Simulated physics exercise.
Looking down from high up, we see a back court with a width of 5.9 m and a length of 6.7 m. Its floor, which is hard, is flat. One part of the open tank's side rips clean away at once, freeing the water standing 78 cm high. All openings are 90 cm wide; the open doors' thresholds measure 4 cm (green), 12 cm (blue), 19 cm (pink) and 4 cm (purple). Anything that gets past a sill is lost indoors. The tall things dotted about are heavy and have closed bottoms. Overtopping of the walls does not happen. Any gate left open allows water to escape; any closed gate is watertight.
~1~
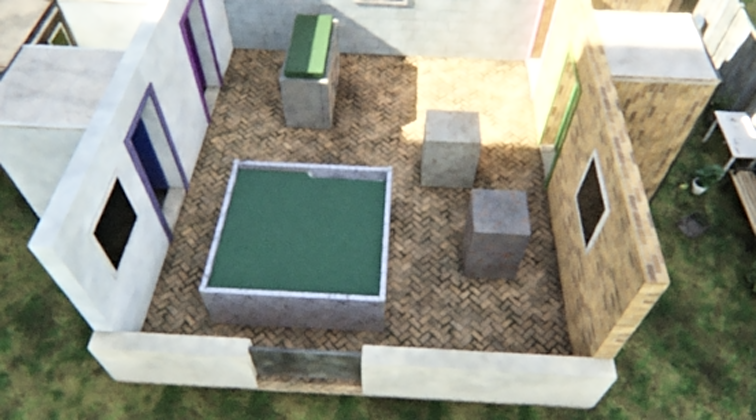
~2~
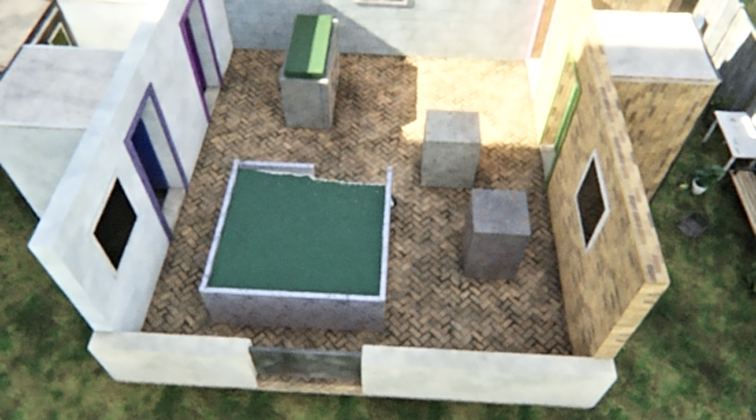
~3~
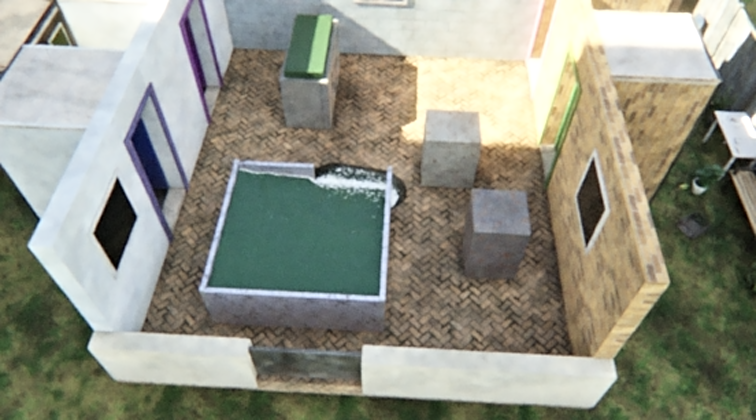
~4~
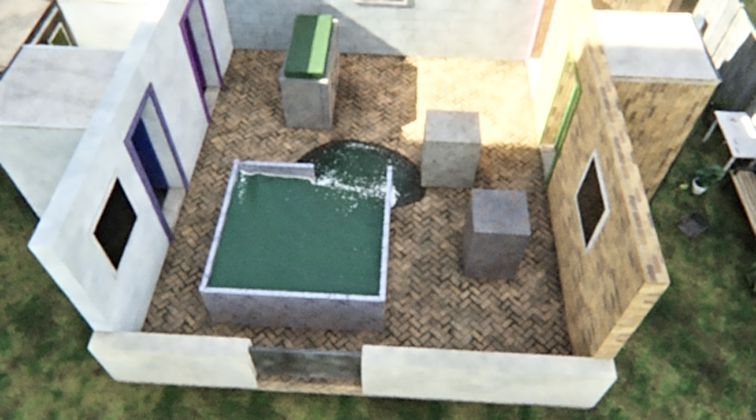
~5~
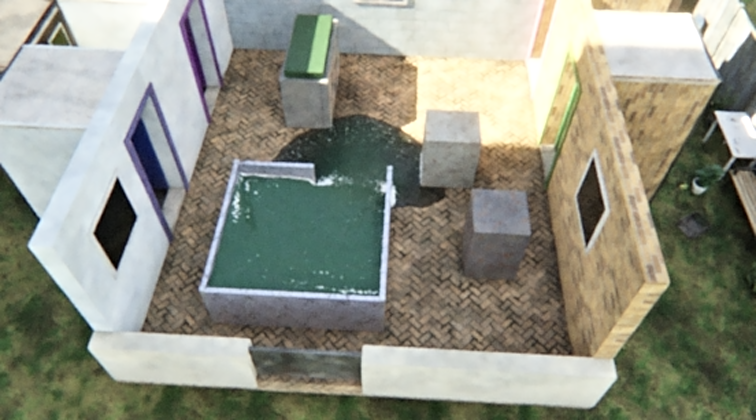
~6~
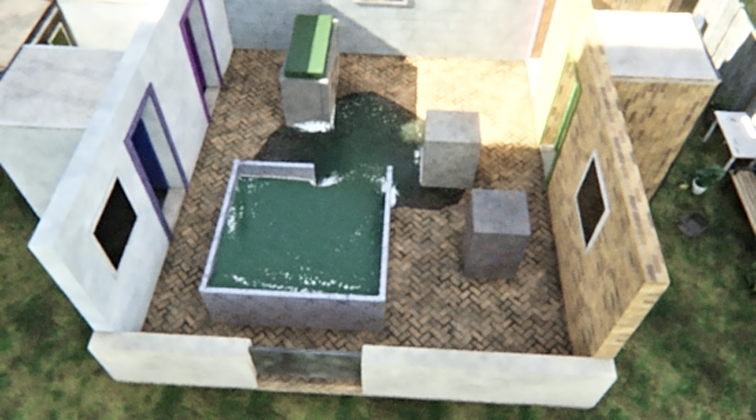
A roofless courtyard with pale walls and a brown herringbone brick floor is seen from high above, the view staying still. A low grey tank of green water sits left of centre, with two grey blocks to its right and a green-topped block behind. Part of the tank's far side opens, and water pours out with white foam, spreading darkly across the bricks and around the blocks.
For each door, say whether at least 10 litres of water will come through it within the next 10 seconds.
My prediction: Green door: Over, blue door: Not over, pink door: Over, purple door: Over.
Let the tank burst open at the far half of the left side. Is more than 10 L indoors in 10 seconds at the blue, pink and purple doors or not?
Then blue exceeds it, pink does not exceed it, purple exceeds it.
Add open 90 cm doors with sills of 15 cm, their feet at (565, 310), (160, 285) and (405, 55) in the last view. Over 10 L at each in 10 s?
In that order: Under, not over, past it.
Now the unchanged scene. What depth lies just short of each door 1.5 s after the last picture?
Door by door in cm, green shows 0, blue shows 0, pink shows 7, purple shows 9.
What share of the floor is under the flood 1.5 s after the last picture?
Around 45 per cent.
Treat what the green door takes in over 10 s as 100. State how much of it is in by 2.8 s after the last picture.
Some 0 per cent by then.
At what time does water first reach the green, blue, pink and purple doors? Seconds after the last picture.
Arrival times: Green 2.6 seconds, blue 2.0 seconds, pink 1.4 seconds, purple 0.7 seconds.
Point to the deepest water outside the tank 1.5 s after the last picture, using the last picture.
Position: About (376, 59).
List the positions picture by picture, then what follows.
In the first picture, the open tank at (304, 228) is whole and still, 78 cm deep.
In the second picture, water pours out on the open tank's far side and has run 0.7 m, to (393, 204); typically 6 cm deep outside, 78 cm at the open tank's back.
In the third picture, the front is at a hidden place, 0.9 m from the gap on the open tank's far side; 0.9 m2 of floor is under water; 78 cm left at the back of the open tank.
In the fourth picture, the front is at (345, 143), 1.4 m from the gap on the open tank's far side; 2.2 m2 of floor is under water; 78 cm left at the back of the open tank.
In the fifth picture, the front is at (371, 120), 2.0 m from the gap on the open tank's far side; 3.9 m2 of floor is under water; 75 cm left at the back of the open tank.
In the sixth picture, water pours out on the open tank's far side and has run 2.6 m, to (373, 96); typically 6 cm deep outside, 68 cm at the open tank's back.
Then, 0.7 s after the last picture water covers 30 % of the floor and is deepest (44 cm) near (364, 200); green door not reached, blue door not reached, pink door not reached, purple door 2 cm at the sill, 0 L in.
Then, 1.5 s after the last picture water covers 45 % of the floor and is deepest (44 cm) near (376, 59); green door not reached, blue door not reached, pink door 7 cm at the sill, 0 L in, purple door 9 cm at the sill, 17 L in.
Then, 2.8 s after the last picture water covers 60 % of the floor and is deepest (34 cm) near (522, 65); green door 7 cm at the sill, 0 L in, blue door 4 cm at the sill, 0 L in, pink door 31 cm at the sill, 61 L in, purple door 9 cm at the sill, 42 L in.
Then, 5.3 s after the last picture water covers 90 % of the floor and is deepest (24 cm) near (522, 65); green door 8 cm at the sill, 7 L in, blue door 6 cm at the sill, 0 L in, pink door 22 cm at the sill, 127 L in, purple door 7 cm at the sill, 91 L in.
Then, 9.3 s after the last picture water covers 100 % of the floor and is deepest (20 cm) near (214, 360); green door 6 cm at the sill, 31 L in, blue door 6 cm at the sill, 0 L in, pink door 14 cm at the sill, 132 L in, purple door 5 cm at the sill, 100 L in.
